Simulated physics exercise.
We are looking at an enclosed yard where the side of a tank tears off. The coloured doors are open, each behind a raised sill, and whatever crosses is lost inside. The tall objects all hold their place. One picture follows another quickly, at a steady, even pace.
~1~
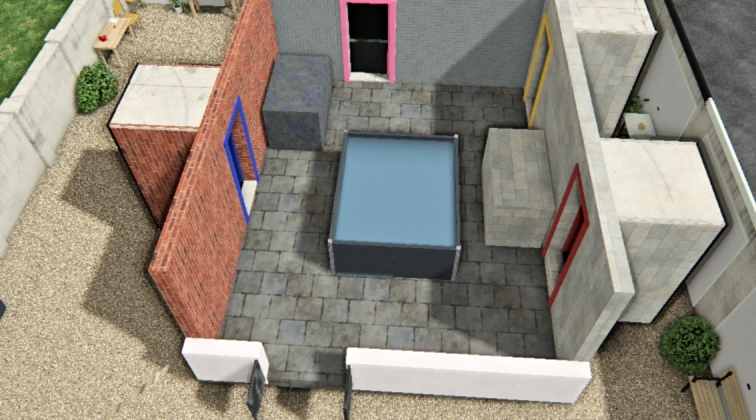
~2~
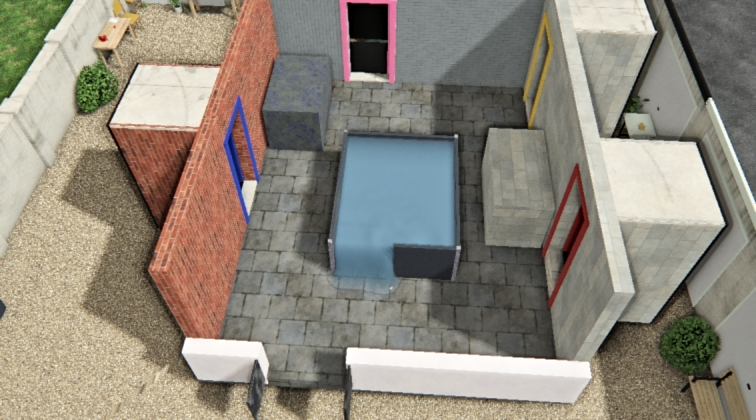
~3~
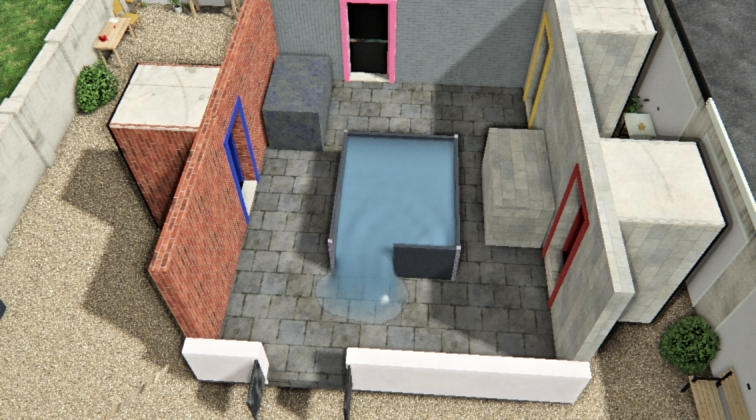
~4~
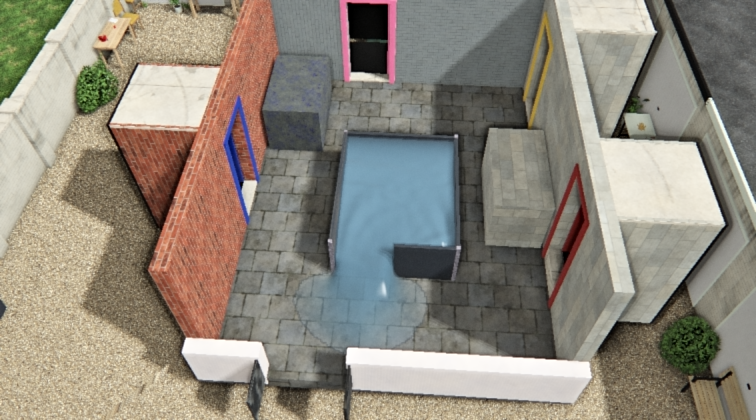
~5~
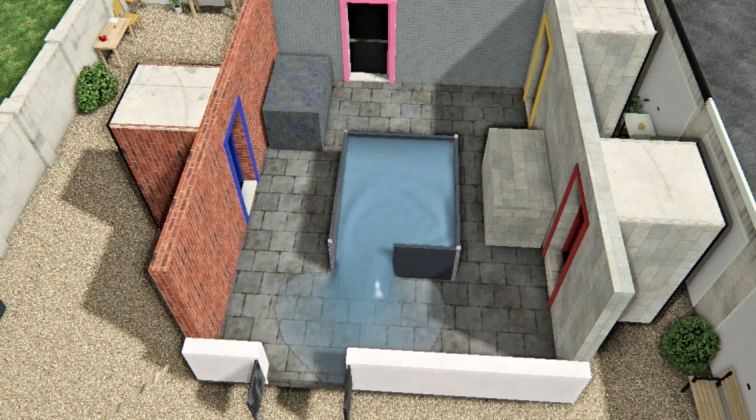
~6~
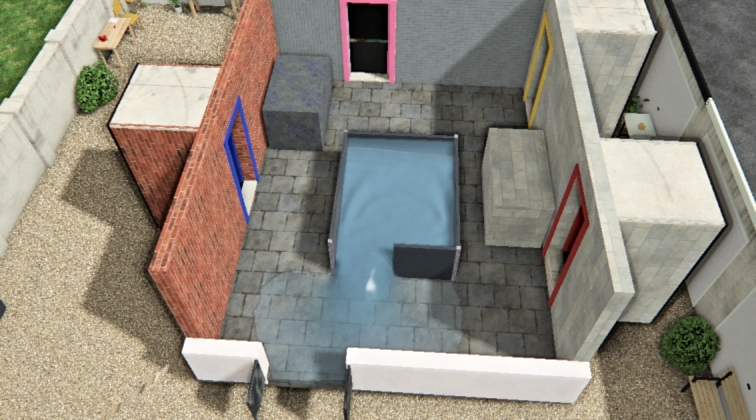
Water pours out through a gap in the front side of a dark-walled tank in an enclosed paved yard, then spreads across the grey paving to the gap in the low white front wall as the tank's level lowers.
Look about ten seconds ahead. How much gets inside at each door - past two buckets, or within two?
The yellow door within two, the pink door within two, the red door within two, the blue door within two.
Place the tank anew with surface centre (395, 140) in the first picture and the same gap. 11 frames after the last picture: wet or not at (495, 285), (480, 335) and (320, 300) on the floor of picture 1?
Going through them in that order: Still bare, waterlogged and waterlogged.
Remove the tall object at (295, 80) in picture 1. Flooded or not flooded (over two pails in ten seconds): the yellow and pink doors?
Yellow door: Does not flood; pink door: Does not flood.
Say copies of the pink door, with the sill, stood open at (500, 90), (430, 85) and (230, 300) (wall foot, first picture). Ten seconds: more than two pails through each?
In order: Stays within it, stays within it, tops the limit.
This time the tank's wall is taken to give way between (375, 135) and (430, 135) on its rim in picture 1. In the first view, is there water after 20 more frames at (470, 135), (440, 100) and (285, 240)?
Going in your order, I'd say drenched, then drenched, then still bare.
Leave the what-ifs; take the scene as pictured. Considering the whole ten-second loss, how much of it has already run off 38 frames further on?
My figure: 75 percent.
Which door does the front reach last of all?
That is the one in pink.
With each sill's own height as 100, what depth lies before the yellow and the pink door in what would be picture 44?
Around 10 in a hundred for the first and 50 in a hundred for the second.
A moment on, water covers 25 % of the floor; the yellow door not reached, the pink door not reached, the red door not reached, the blue door not reached.
Next, water covers 30 % of the floor; the yellow door not reached, the pink door not reached, the red door wet at the sill, nothing in, the blue door not reached.
Then, water covers 50 % of the floor; the yellow door not reached, the pink door not reached, the red door wet at the sill, nothing in, the blue door wet at the sill, nothing in.
Later, water covers 75 % of the floor; the yellow door wet at the sill, nothing in, the pink door wet at the sill, nothing in, the red door wet at the sill, nothing in, the blue door wet at the sill, nothing in.
In the end, water covers 95 % of the floor; the yellow door wet at the sill, nothing in, the pink door wet at the sill, nothing in, the red door wet at the sill, nothing in, the blue door wet at the sill, nothing in.
